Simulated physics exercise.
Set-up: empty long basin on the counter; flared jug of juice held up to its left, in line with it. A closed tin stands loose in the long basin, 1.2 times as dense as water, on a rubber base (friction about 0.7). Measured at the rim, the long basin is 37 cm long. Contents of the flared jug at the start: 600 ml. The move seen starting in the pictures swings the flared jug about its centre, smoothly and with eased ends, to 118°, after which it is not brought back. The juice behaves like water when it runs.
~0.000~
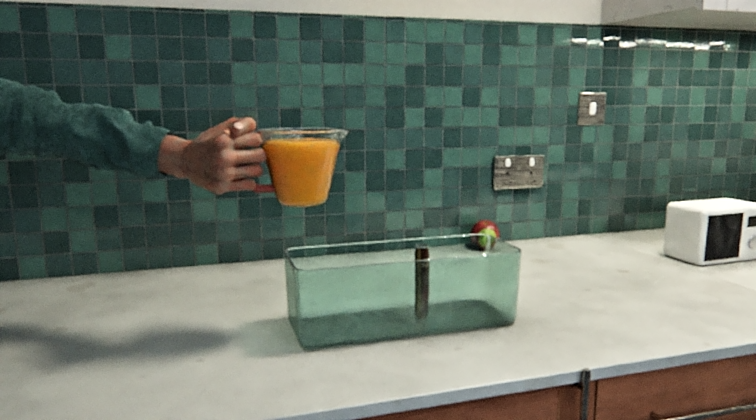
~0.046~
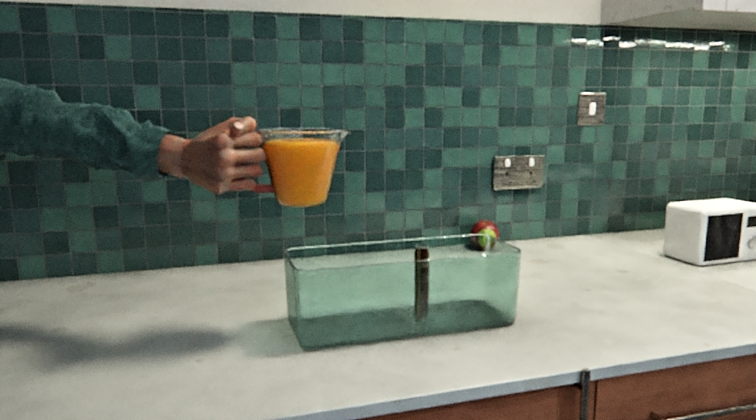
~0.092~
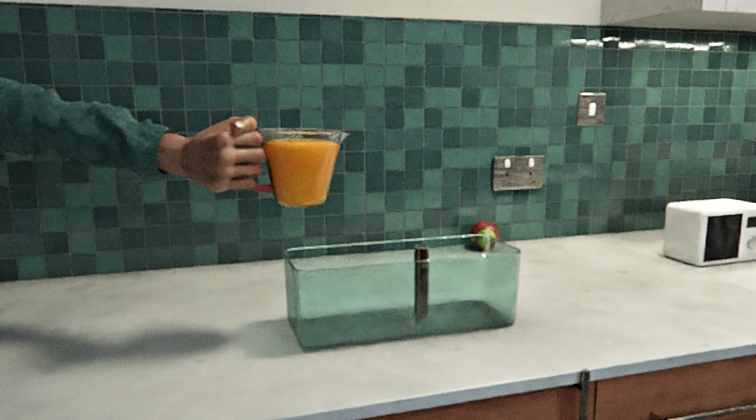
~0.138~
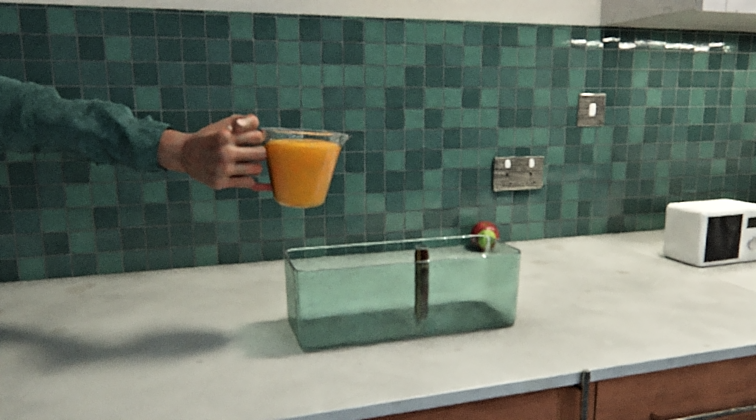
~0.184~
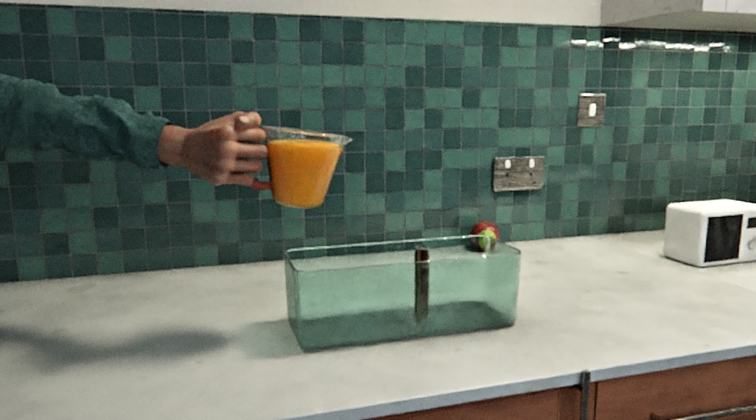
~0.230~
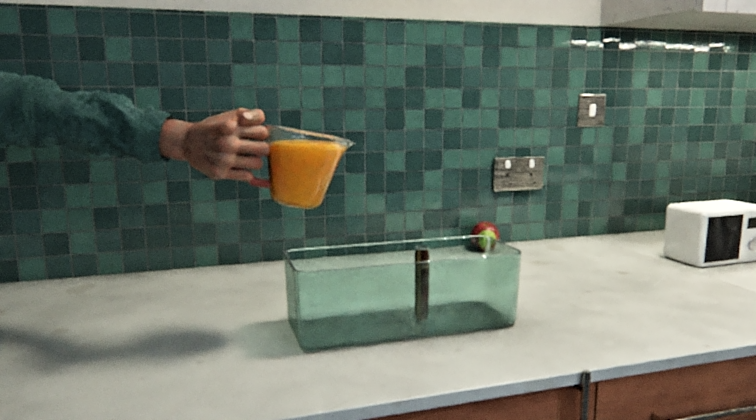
A hand in a dark teal sleeve, reaching in from the left, holds a flared glass jug of orange juice level, then slowly tilts it slightly to the right. Below and to the right, an empty, clear greenish basin with a dark upright tin inside stands on a pale counter, a small red and green object behind it. The steady, slightly raised view faces green wall tiles, sockets and a white microwave at right.
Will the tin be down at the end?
I expect it to stay the right way up.
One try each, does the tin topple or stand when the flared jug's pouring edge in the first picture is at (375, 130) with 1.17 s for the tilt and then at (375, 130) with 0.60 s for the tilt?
In the first try it comes down; in the second it comes down.
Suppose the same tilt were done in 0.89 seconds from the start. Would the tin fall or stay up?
So the tin will hold steady.
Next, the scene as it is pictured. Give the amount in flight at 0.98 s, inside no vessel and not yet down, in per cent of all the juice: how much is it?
Close to 7 in every hundred parts.
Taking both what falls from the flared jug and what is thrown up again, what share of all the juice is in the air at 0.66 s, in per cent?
Roughly 24 %.
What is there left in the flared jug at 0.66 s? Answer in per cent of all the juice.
About 60 percent.
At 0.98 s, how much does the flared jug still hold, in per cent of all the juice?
Close to 4 percent of the total.
After 0.66 s the tilt is 71° and 61 per cent is still to pour; the tin stands where it began.
After 0.98 s the tilt is 110° and 4 per cent is still to pour; the tin stands where it began.
After 1.31 s the tilt is 118° and 0 per cent is still to pour; the tin stands where it began.
After 1.67 s the tilt is 118° and 0 per cent is still to pour; the tin stands where it began.
In the end the tin stands where it began.
